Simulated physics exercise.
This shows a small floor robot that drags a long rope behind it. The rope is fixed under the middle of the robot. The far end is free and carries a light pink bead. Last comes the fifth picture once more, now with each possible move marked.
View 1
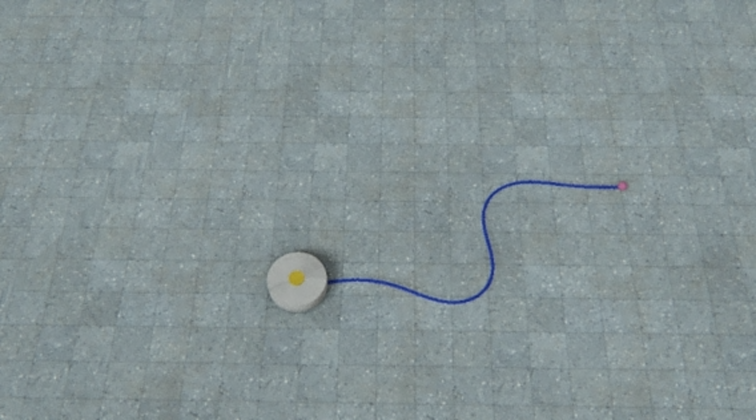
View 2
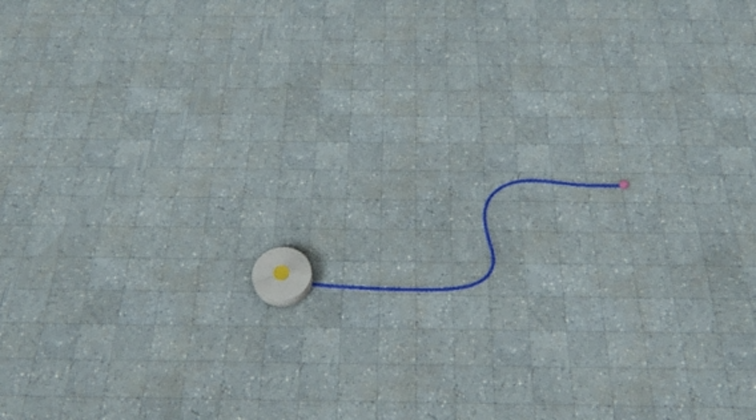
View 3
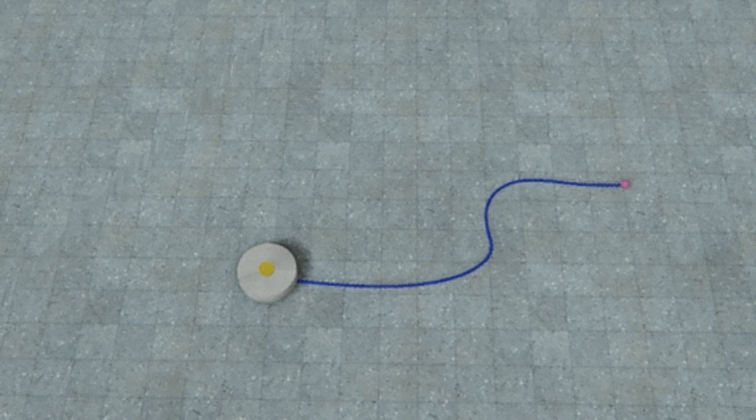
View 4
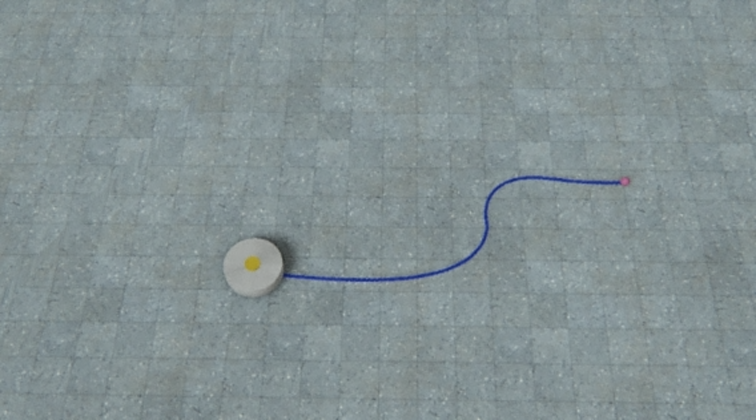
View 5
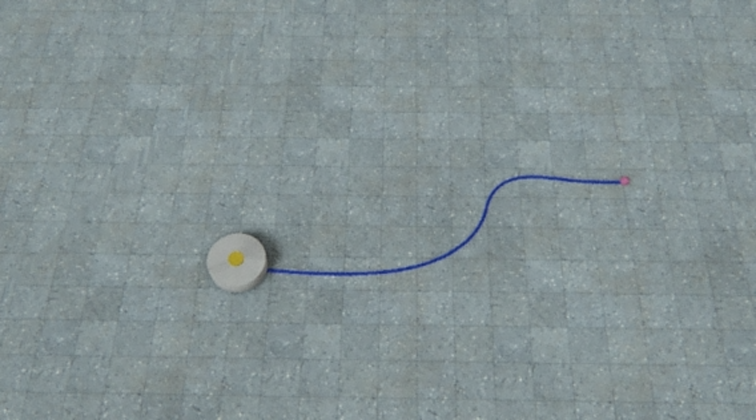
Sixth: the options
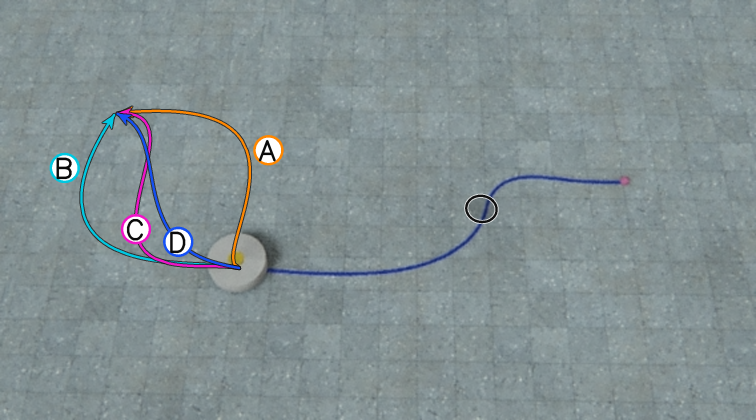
In this clip, a small round robot with a yellow dot moves steadily left and slightly up across a tiled floor, dragging a curved blue rope whose bends gradually straighten while its pink-beaded free end barely shifts.
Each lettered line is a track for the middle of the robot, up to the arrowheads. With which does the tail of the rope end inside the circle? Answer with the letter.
Choose route B.
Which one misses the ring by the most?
Route A.
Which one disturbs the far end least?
That is A.
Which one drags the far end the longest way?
Route B.
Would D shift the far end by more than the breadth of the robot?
Yes.
On the copy, A from (239, 268) via (242, 141) to (120, 113); B from (239, 268) via (95, 234) to (114, 115); C from (239, 268) via (137, 211) to (118, 113); D from (239, 268) via (156, 200) to (117, 114); the ring at (481, 209).
On B. First, robot (122, 249), middle of the rope (350, 235), free end (556, 190).
Then, robot (82, 168), middle of the rope (282, 229), free end (494, 204).
Finally, robot (113, 108), middle of the rope (269, 217), free end (480, 207); the free end is on the ring.
By contrast, A leaves the free end at (517, 181); C leaves the free end at (504, 202); D leaves the free end at (506, 199).
